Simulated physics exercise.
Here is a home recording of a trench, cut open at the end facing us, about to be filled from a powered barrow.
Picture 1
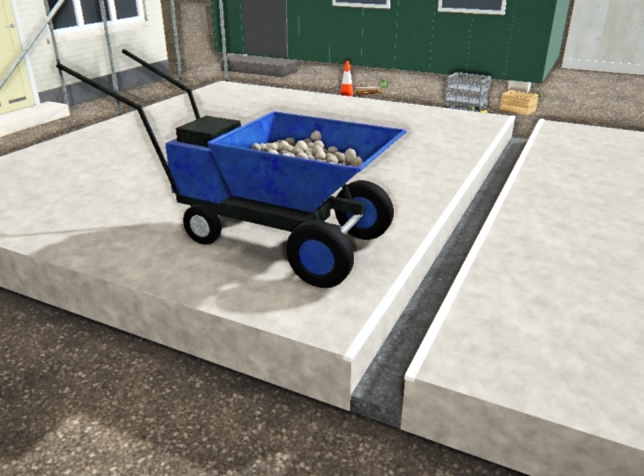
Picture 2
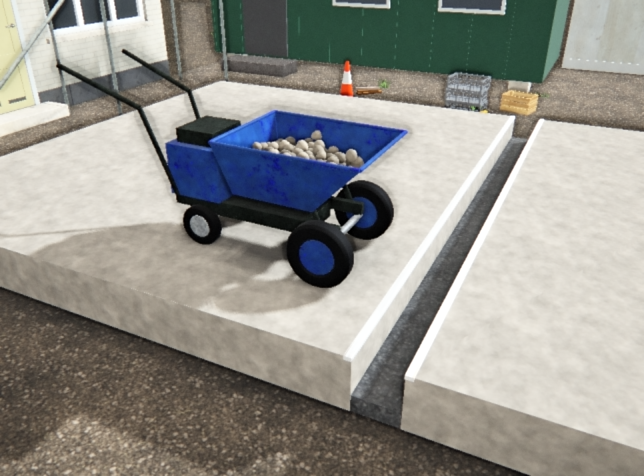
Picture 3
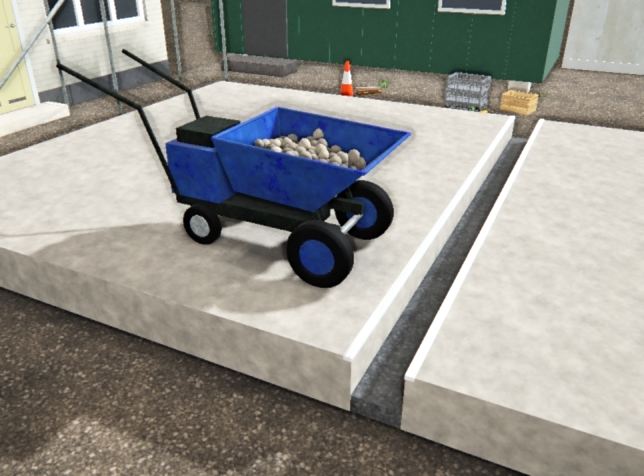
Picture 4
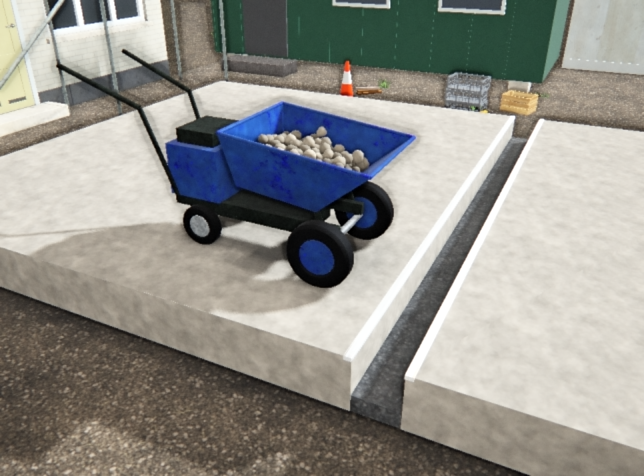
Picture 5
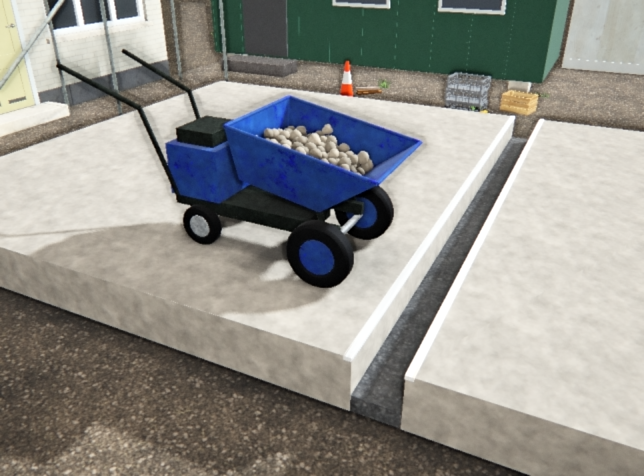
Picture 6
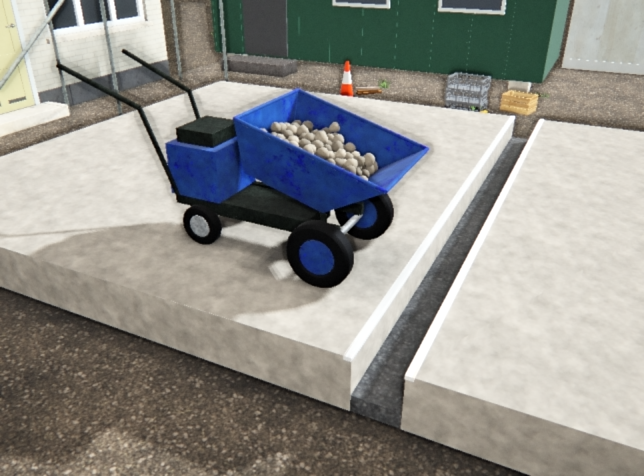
In a yard with a green building behind, a blue powered barrow loaded with river pebbles stands still on a pale slab beside a narrow trench, then its skip gradually tilts forward to the right, the pebbles staying inside.
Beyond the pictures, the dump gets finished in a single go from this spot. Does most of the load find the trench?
The greater share will most likely not reach the trench.
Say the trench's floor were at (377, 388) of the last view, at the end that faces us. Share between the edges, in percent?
About 30 per cent.
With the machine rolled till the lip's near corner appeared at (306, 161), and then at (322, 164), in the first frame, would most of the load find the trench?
First more than half, then most of it.
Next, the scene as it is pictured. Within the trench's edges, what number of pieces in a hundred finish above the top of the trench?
Around 0 in a hundred.
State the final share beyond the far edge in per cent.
75 percent.
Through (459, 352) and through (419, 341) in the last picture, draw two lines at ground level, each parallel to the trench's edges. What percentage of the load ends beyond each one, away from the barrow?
Close to 50 and 70 per cent respectively.
Just after the last frame, skip tipped steeply; every one in the skip.
A moment on, skip tipped steeply; the larger part in the skip; about a tenth in or heaped over the trench; about a tenth beyond it; just a few falling.
Further on, skip tipped right over; about a tenth in the skip; roughly a quarter in or heaped over the trench; the larger part beyond it.
When it is over, skip tipped right over; roughly a quarter in or heaped over the trench; the larger part beyond it.
